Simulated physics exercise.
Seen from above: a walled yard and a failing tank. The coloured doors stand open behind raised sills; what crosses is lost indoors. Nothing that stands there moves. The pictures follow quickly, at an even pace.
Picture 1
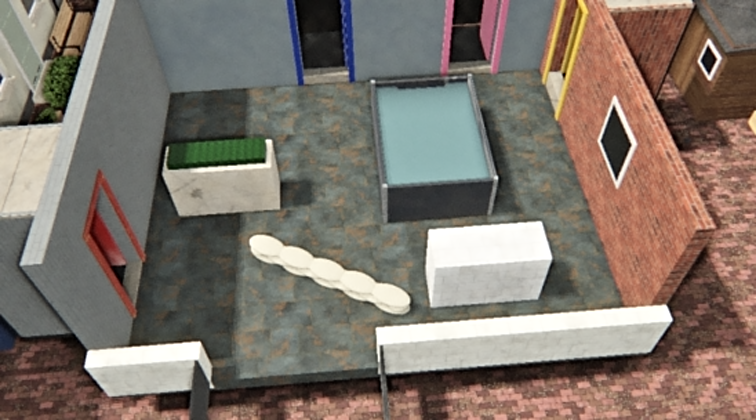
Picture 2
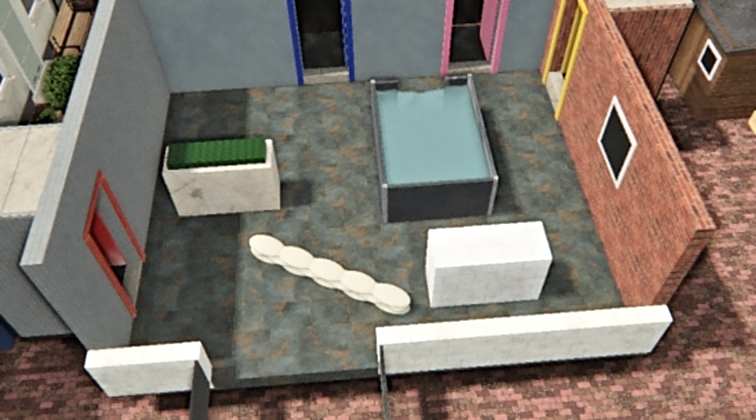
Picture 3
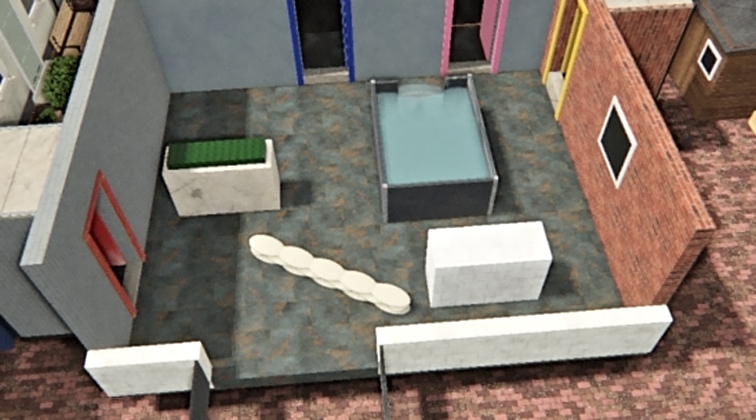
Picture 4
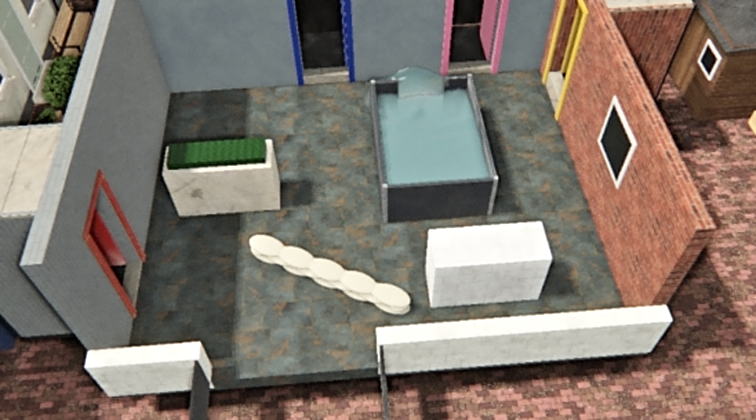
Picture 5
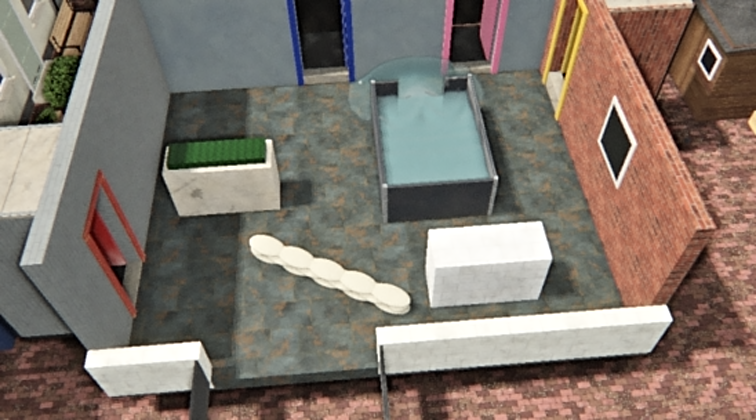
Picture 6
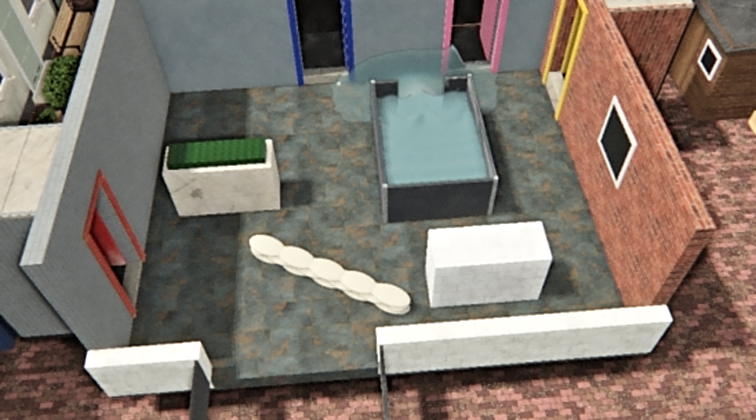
Water slops inside an open, dark-sided tank in a walled yard seen from above, then pours out over its far side and spreads in a thin, widening sheet toward the back wall. Around it are a white block, a pale scalloped barrier, a green-topped planter at left, and blue, pink, yellow and red doorways. The camera and everything else stay still.
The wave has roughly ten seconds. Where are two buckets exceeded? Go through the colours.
In the end: The blue door stays under that; the yellow door stays under that; the pink door takes more than that; the red door stays under that.
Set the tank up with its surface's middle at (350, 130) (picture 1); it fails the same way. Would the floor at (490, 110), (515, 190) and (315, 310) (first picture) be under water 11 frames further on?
In turn: Flooded, not flooded, not flooded.
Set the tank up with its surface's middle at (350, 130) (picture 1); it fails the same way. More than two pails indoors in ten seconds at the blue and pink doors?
Blue door goes over, pink door holds.
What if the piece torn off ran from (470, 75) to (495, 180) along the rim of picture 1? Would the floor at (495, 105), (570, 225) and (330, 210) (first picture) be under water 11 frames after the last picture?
In that order: Wet, wet, dry.
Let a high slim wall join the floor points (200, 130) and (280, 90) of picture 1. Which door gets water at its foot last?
The one in red.
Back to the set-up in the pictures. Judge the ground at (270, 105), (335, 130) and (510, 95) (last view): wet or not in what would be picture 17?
One after the other: Flooded, under water, covered.
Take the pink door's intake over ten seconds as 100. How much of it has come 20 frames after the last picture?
Close to 85 %.
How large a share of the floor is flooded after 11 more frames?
Close to 35 %.
A moment on, water covers 15 % of the floor; the blue door wet at the sill, nothing in, the yellow door wet at the sill, nothing in, the pink door under two buckets in, the red door not reached.
Next, water covers 35 % of the floor; the blue door wet at the sill, nothing in, the yellow door under two buckets in, the pink door over two buckets in, the red door not reached.
Then, water covers 55 % of the floor; the blue door wet at the sill, nothing in, the yellow door under two buckets in, the pink door over two buckets in, the red door wet at the sill, nothing in.
Later, water covers 80 % of the floor; the blue door wet at the sill, nothing in, the yellow door under two buckets in, the pink door far over two buckets in, the red door wet at the sill, nothing in.
In the end, water covers 95 % of the floor; the blue door wet at the sill, nothing in, the yellow door under two buckets in, the pink door far over two buckets in, the red door wet at the sill, nothing in.
